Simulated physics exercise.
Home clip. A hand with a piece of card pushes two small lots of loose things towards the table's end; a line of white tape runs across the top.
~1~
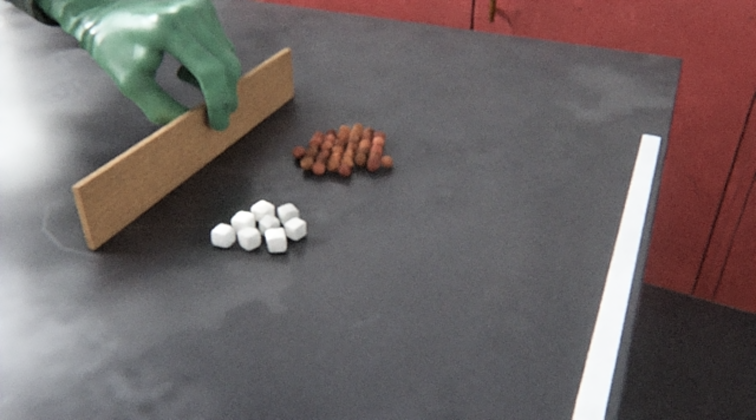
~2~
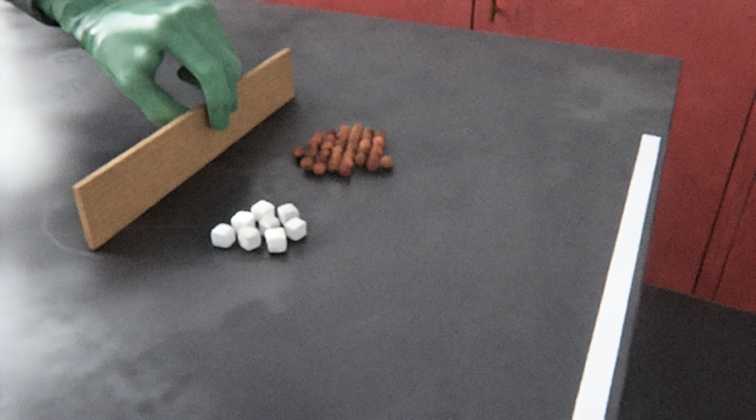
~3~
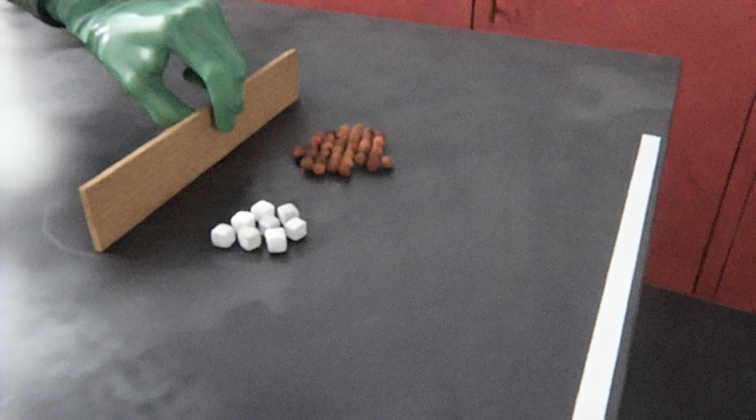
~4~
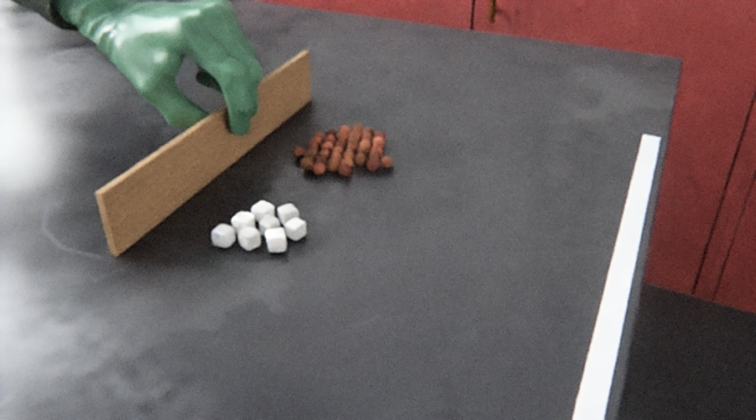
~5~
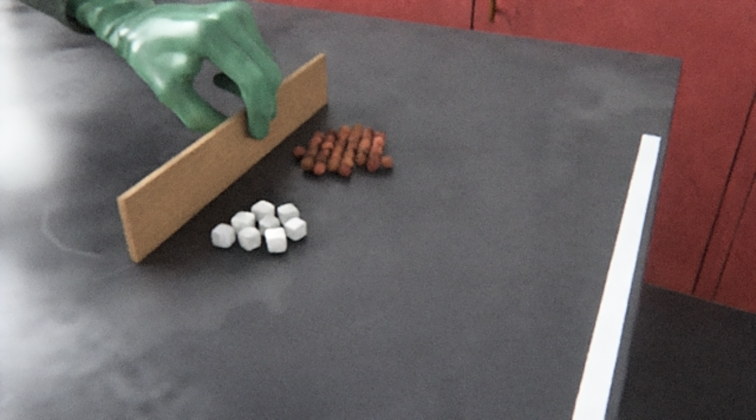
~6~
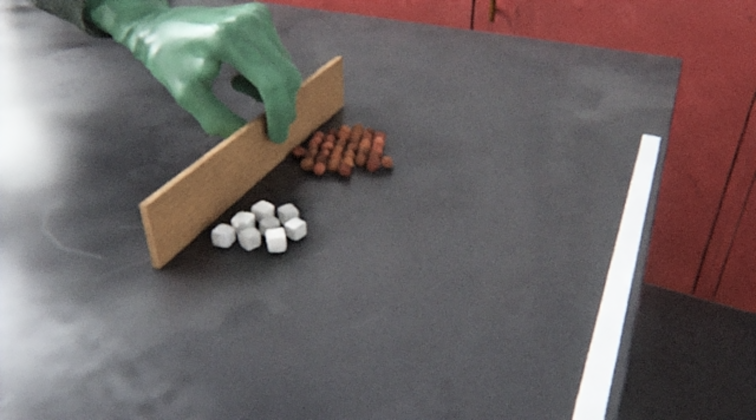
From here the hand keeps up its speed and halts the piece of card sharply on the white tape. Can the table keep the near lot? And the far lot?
The near lot will not stay whole up there, the far lot will not stay whole up there.
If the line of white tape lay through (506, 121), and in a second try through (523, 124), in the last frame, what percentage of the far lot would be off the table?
First stop: 0 % off the table; second stop: 0 %.
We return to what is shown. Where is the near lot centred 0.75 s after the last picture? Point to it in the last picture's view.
Centre, estimated: (419, 266).
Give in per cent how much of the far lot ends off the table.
Near 100 %.
Then, 0.75 s on from there, piece of card still moving, near (443, 152); near lot all on the table, its front near (438, 276); far lot all on the table, its front near (515, 198).
Then, 1.52 s on from there, piece of card stopped at the white tape; near lot near half over the edge; far lot the bulk over the edge.
Then, 1.80 s on from there, piece of card stopped at the white tape; near lot the whole lot over the edge; far lot the whole lot over the edge.
In the end, piece of card stopped at the white tape; near lot the whole lot over the edge; far lot the whole lot over the edge.
